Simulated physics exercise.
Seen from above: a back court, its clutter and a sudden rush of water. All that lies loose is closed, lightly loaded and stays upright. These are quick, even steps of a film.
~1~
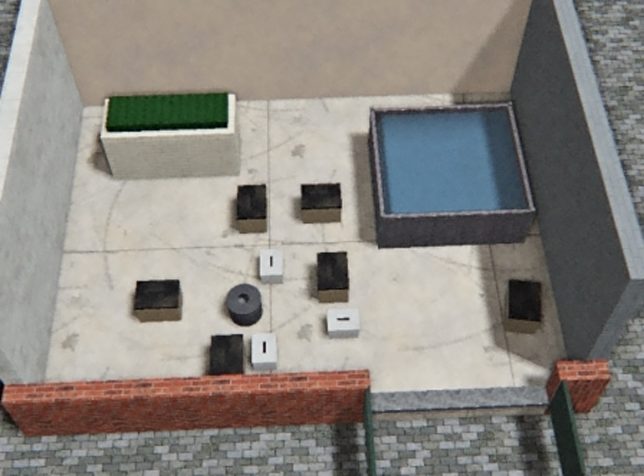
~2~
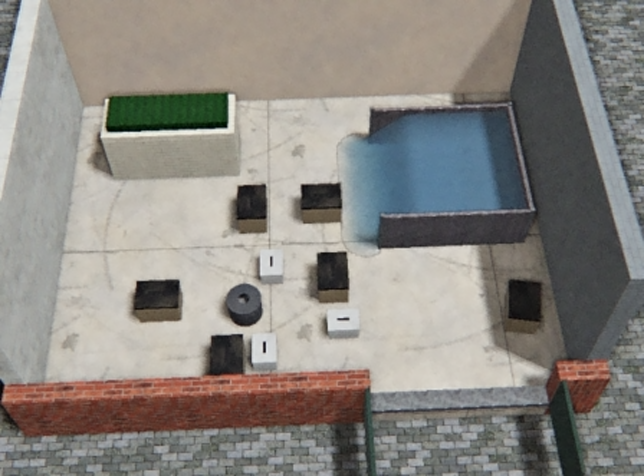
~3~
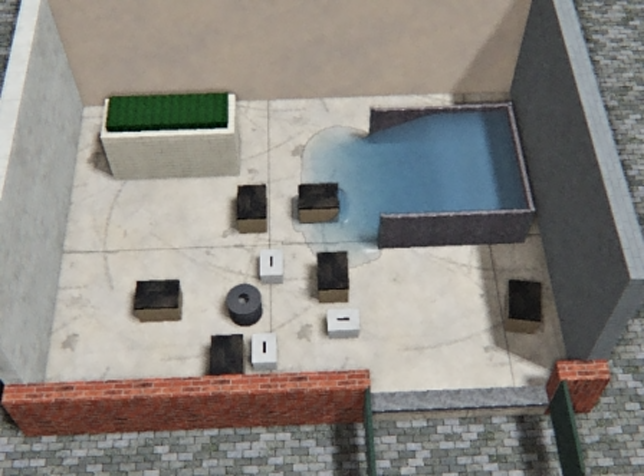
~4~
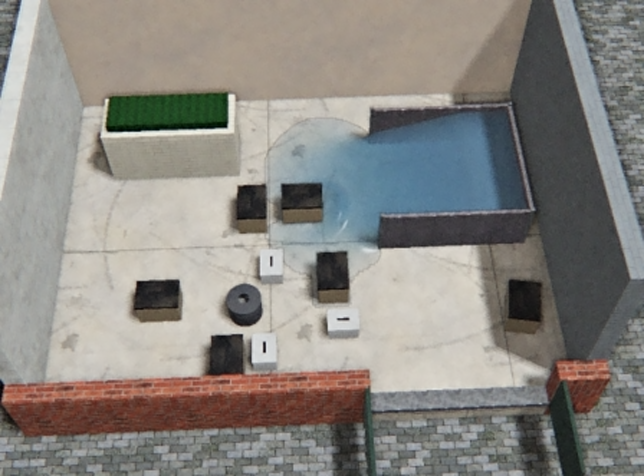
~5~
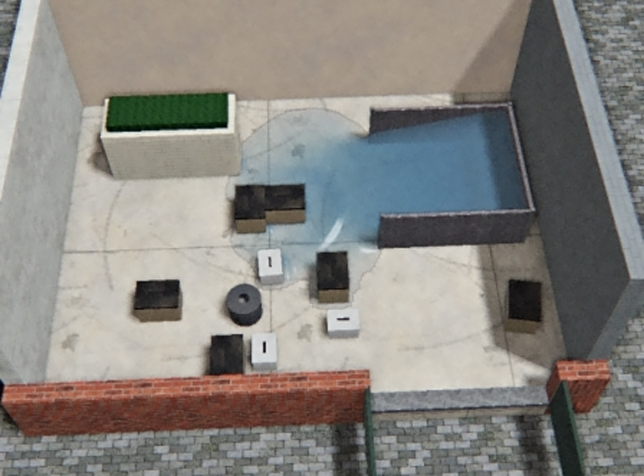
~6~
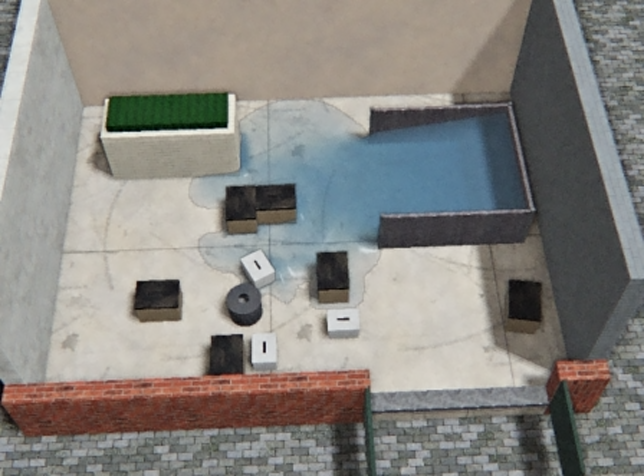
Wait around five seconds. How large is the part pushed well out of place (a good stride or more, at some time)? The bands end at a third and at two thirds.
It is two thirds or above.
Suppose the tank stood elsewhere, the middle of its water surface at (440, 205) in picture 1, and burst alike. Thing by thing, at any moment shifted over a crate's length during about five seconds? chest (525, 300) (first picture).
For that one: Less than that.
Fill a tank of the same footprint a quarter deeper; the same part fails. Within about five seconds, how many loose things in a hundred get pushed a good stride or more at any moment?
I make it 80 per cent.
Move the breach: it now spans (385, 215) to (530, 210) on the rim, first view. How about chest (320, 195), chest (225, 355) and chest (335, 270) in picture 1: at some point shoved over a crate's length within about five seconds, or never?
In turn: Never so far, yes, not that far.
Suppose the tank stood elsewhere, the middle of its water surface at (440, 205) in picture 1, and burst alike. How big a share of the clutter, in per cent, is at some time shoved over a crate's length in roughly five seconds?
Close to 90 %.
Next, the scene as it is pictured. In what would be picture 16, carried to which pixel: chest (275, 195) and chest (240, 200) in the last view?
Close to (127, 239) and (89, 234).
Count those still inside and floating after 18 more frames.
It comes to 4.
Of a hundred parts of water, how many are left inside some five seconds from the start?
Close to 100 %.
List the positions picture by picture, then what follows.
The first picture shows a chest at (321, 195), on the bottom; a tote at (271, 262) rests on the ground; 0 of 10 have shifted.
The second picture shows a chest at (321, 195) rests on the ground; a tote at (271, 262), on the bottom; 0 of 10 have shifted.
The third picture shows a chest at (319, 195) rests on the ground, close to its start; a tote at (271, 262), on the bottom; 0 of 10 have shifted.
The fourth picture shows a chest at (302, 195), on the bottom, close to its start; a tote at (271, 262) rests on the ground; 1 of 10 have shifted.
The fifth picture shows a chest at (285, 196), on the bottom, a stride from its start; a tote at (270, 262) rests on the ground; 1 of 10 have shifted.
The sixth picture shows a chest at (275, 196) rests on the ground, a stride from its start; a tote at (258, 265), on the bottom, close to its start; 3 of 10 have shifted.
A moment on, 3 of 10 are well off their spots; 0 afloat.
Next, 4 of 10 are well off their spots; 3 afloat.
Later, 5 of 10 are well off their spots; 4 afloat.
In the end, 7 of 10 are well off their spots, and 8 have been at some point; 6 afloat.
